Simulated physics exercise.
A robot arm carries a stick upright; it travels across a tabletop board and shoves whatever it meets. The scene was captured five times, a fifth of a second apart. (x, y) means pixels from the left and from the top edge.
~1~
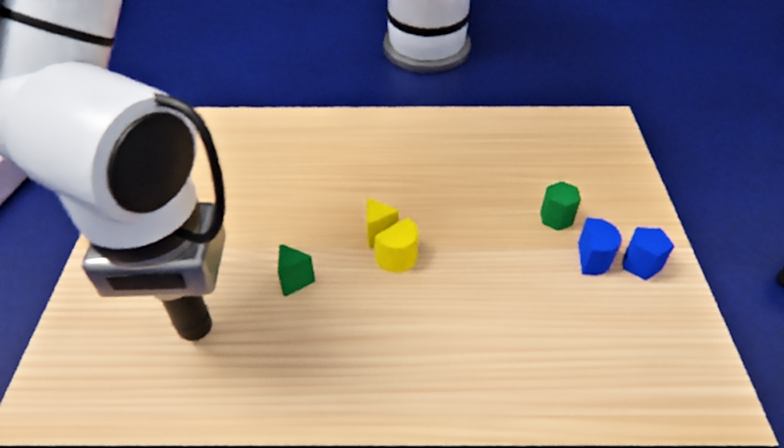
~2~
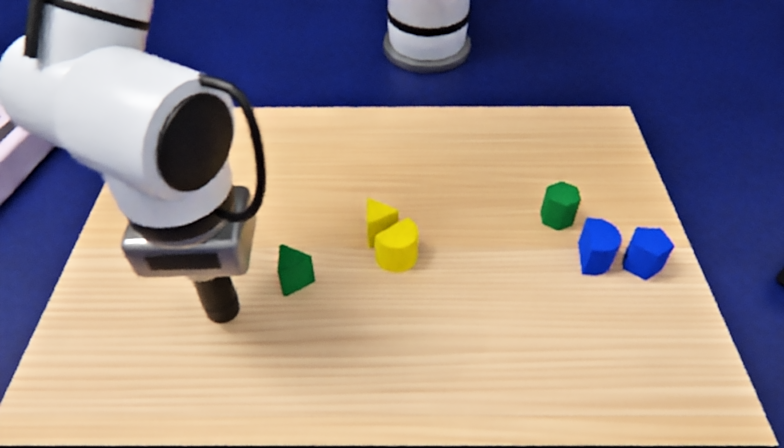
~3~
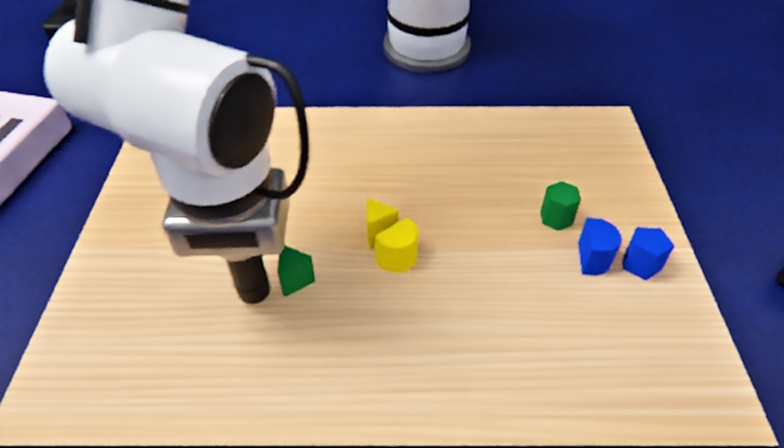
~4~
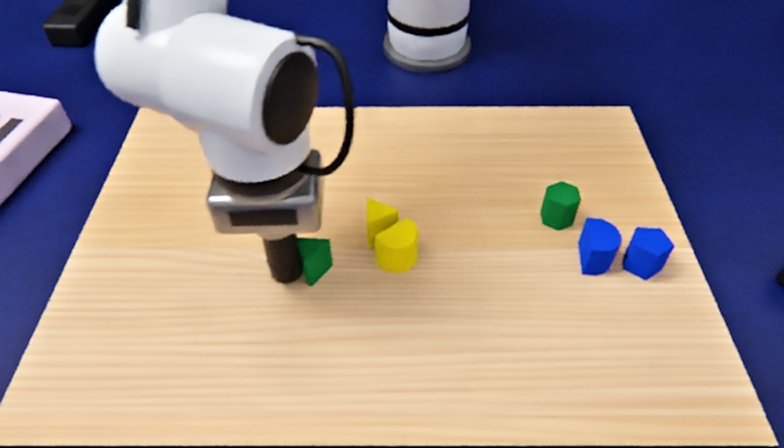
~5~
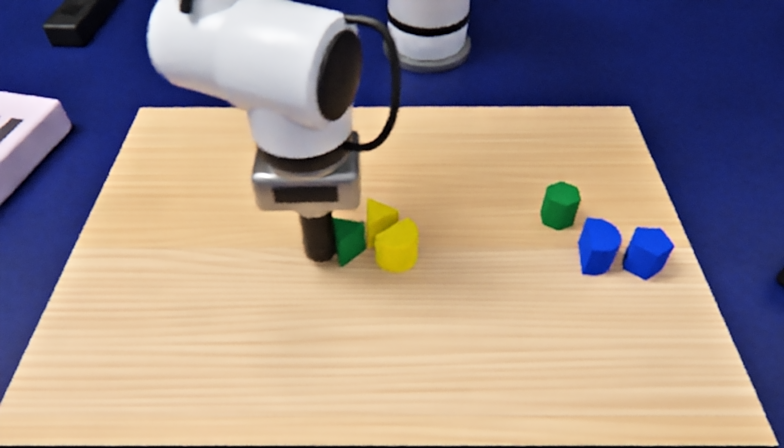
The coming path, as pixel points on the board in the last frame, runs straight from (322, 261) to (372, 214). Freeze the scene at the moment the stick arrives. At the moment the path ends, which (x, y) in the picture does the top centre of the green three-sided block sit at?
I think it will end close to (377, 216).
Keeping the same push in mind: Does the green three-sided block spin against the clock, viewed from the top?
Going by the path, no.
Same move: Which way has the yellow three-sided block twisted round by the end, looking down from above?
Watching from overhead, you'd notice the yellow three-sided block rotating counter-clockwise.
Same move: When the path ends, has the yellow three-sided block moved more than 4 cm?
The answer is no.
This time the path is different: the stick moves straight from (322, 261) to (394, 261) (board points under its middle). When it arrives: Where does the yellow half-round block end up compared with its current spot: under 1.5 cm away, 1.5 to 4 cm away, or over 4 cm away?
Its final spot will lie 1.5 to 4 cm from the current one.
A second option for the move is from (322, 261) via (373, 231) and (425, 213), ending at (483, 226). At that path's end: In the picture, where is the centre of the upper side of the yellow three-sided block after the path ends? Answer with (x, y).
The top centre is at (513, 195).
What follows on the original path. Halfway along, stick (348, 228); green three-sided block (372, 218), turned 35° clockwise; yellow three-sided block (389, 208), turned 40° anticlockwise.
At the end, stick (371, 205); green three-sided block (377, 216), turned 50° clockwise; yellow three-sided block (397, 206), turned 20° anticlockwise; yellow half-round block still.
